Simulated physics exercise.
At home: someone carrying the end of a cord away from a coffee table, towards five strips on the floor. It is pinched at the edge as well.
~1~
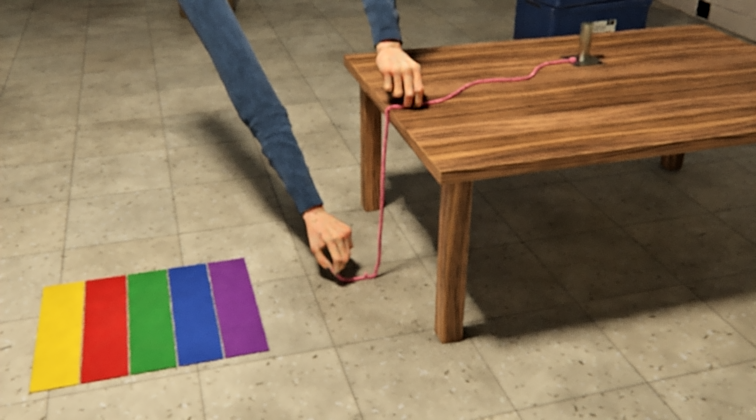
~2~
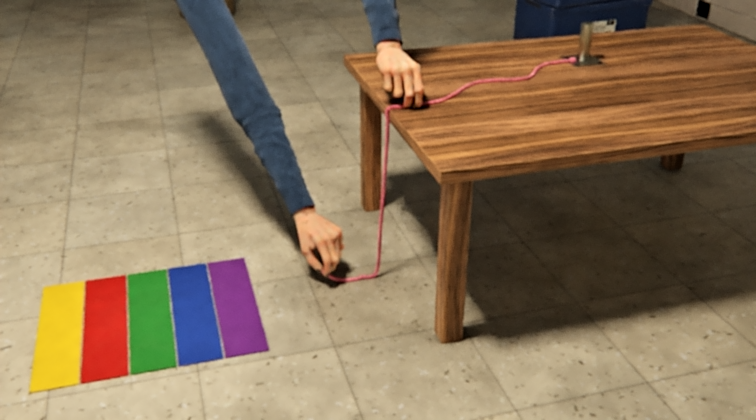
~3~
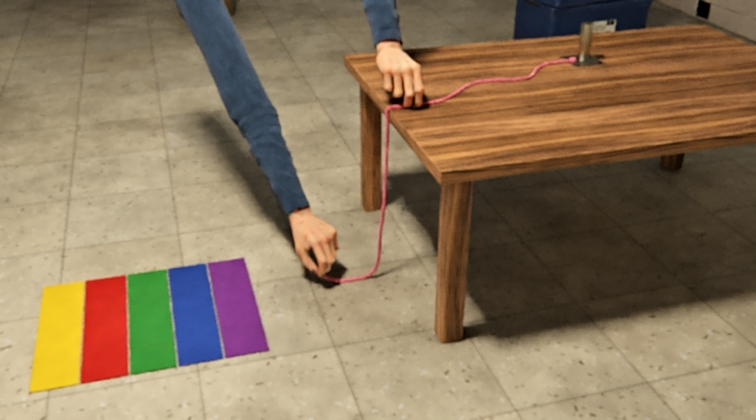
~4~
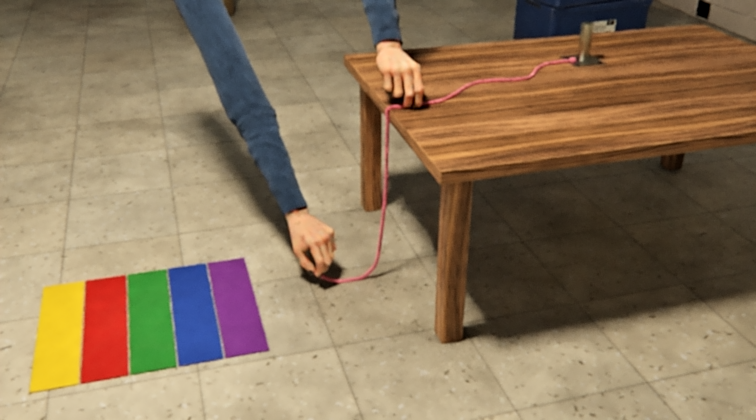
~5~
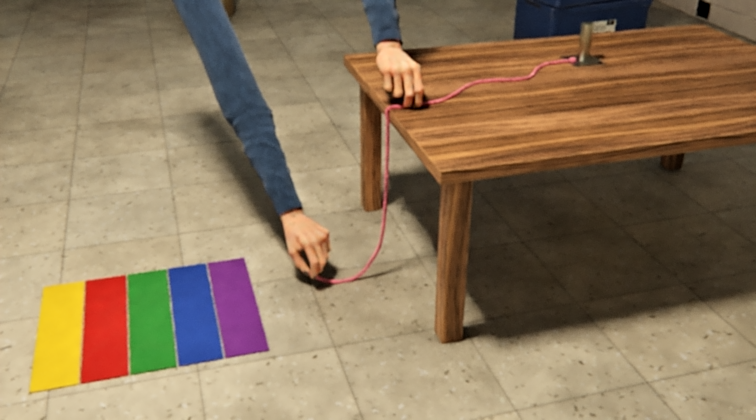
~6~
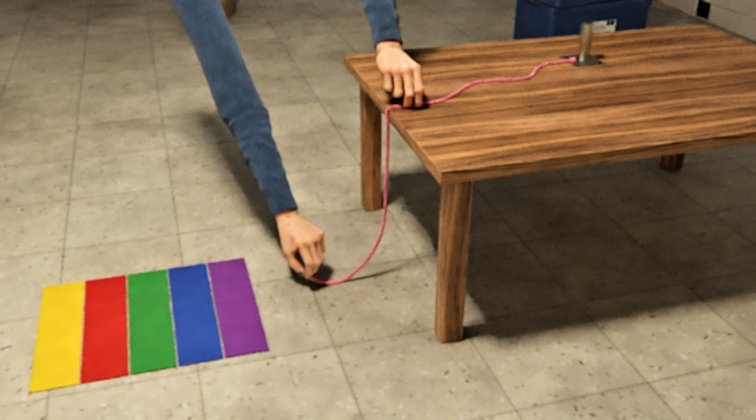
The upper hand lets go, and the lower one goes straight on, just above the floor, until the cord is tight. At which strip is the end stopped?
The end stops over the blue strip.
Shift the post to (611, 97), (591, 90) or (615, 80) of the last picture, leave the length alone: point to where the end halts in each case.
About (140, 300), (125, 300) and (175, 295).
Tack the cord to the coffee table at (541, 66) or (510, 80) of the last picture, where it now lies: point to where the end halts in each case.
Try by try, around (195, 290) and (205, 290).
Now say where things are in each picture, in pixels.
The first frame shows end (333, 270); purple (243, 335); blue (198, 342); green (152, 350); red (105, 358); yellow (56, 367).
The second frame shows end (324, 271); cord through (544, 65) (504, 80) (452, 96) (388, 121) (383, 194) (378, 265).
The third frame shows end (319, 272).
The fourth frame shows end (316, 273); cord through (544, 65) (504, 80) (452, 96) (388, 121) (385, 194) (375, 265).
The fifth frame shows end (311, 273).
The sixth frame shows end (305, 274); cord through (544, 65) (504, 80) (452, 96) (388, 121) (386, 194) (364, 263).
A little later, end near (274, 279); short of the strips.
Next, end near (224, 287); over purple.
When it is tight, end near (194, 292); over blue. It gets as far as the blue strip.
